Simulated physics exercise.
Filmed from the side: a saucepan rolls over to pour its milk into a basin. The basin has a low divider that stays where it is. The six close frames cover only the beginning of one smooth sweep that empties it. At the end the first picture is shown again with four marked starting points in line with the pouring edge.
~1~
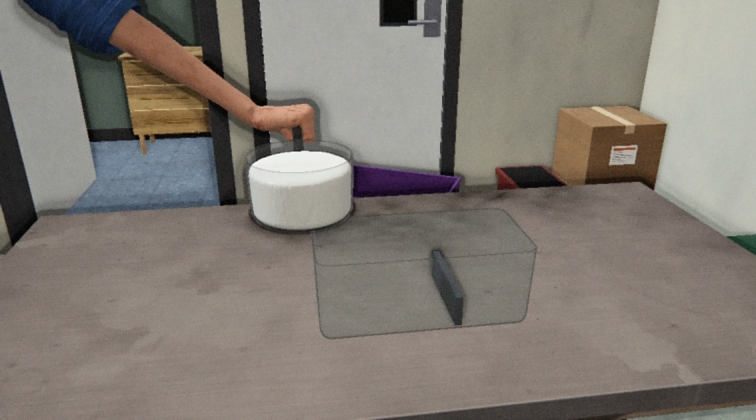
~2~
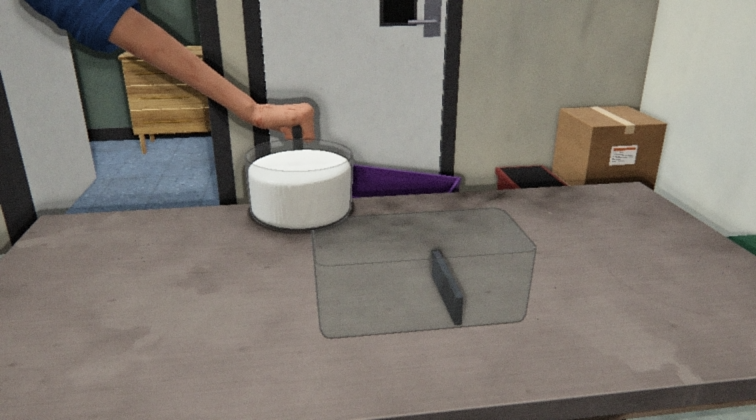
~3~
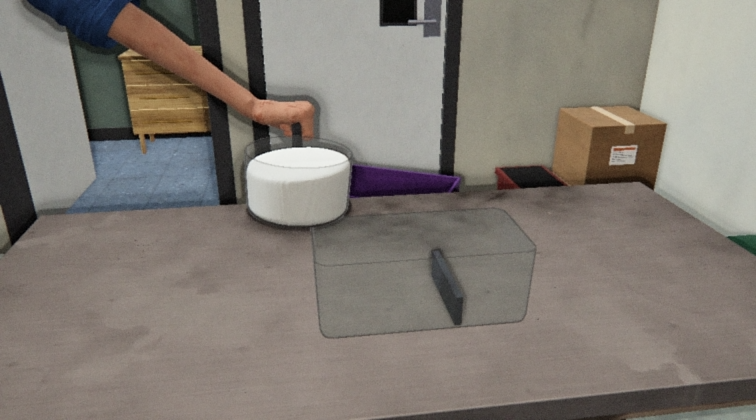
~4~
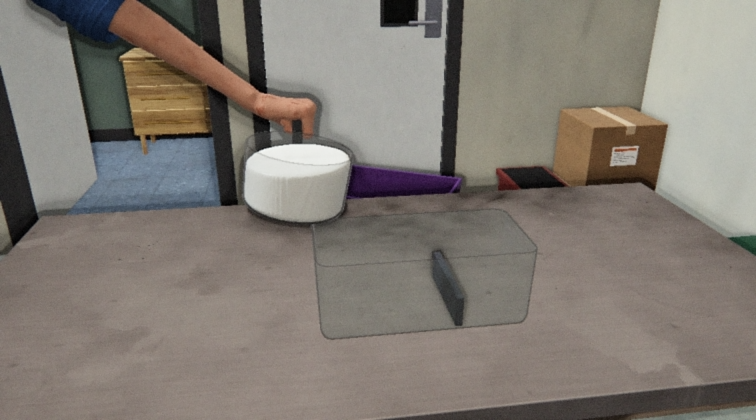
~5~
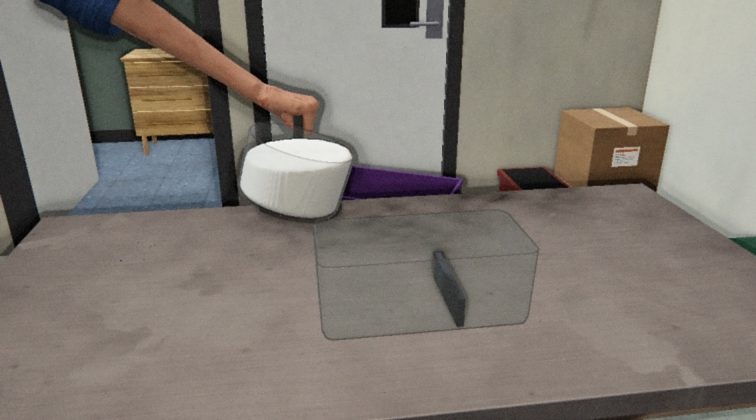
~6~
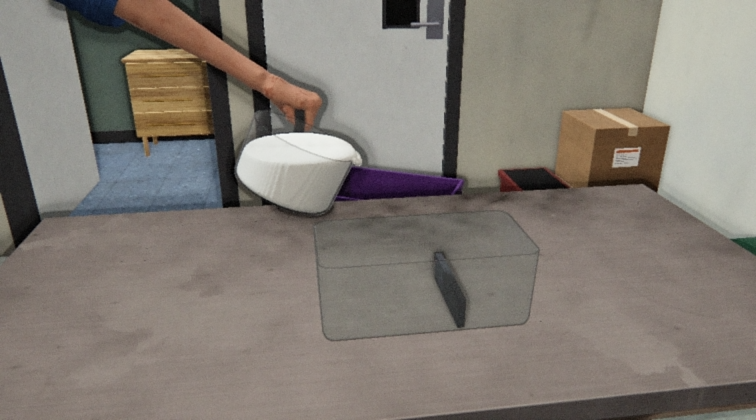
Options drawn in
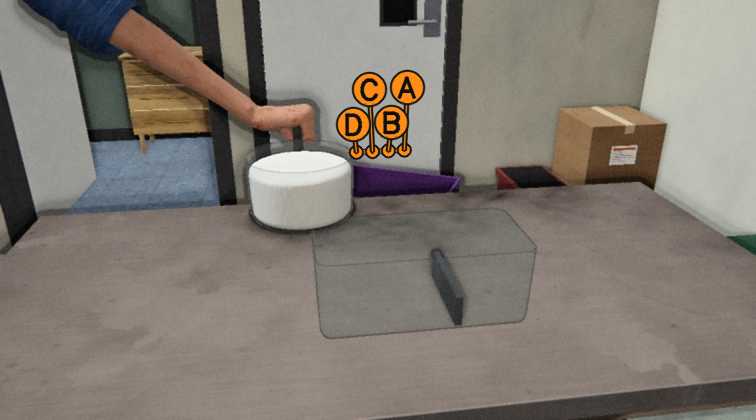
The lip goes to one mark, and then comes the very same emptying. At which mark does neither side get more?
The best spot is C.
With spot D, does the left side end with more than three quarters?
Yes, it does.
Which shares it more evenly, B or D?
Spot B.
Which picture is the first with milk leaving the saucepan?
Picture 6.
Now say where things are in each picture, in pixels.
The first picture shows upright, lip at (351, 152); basin from (320, 336) to (525, 318); top of the wall at (447, 272); nothing has left yet.
The second picture shows upright, lip at (350, 152); nothing has left yet.
The third picture shows tipped about 4°, lip at (350, 152); nothing has left yet.
The fourth picture shows tipped about 10°, lip at (351, 153); nothing has left yet.
The fifth picture shows tipped about 17°, lip at (353, 153); nothing has left yet.
The sixth picture shows tipped about 25°, lip at (353, 154); milk is over the lip, down to (357, 161).
On the marked copy, A at (404, 150); B at (388, 150); C at (372, 151); D at (356, 152).
Choosing A, about 24 % ends left of the wall and 75 % right of it.
Choosing B, about 25 % ends left of the wall and 74 % right of it.
Choosing C, about 53 % ends left of the wall and 46 % right of it.
Choosing D, about 87 % ends left of the wall and 12 % right of it.
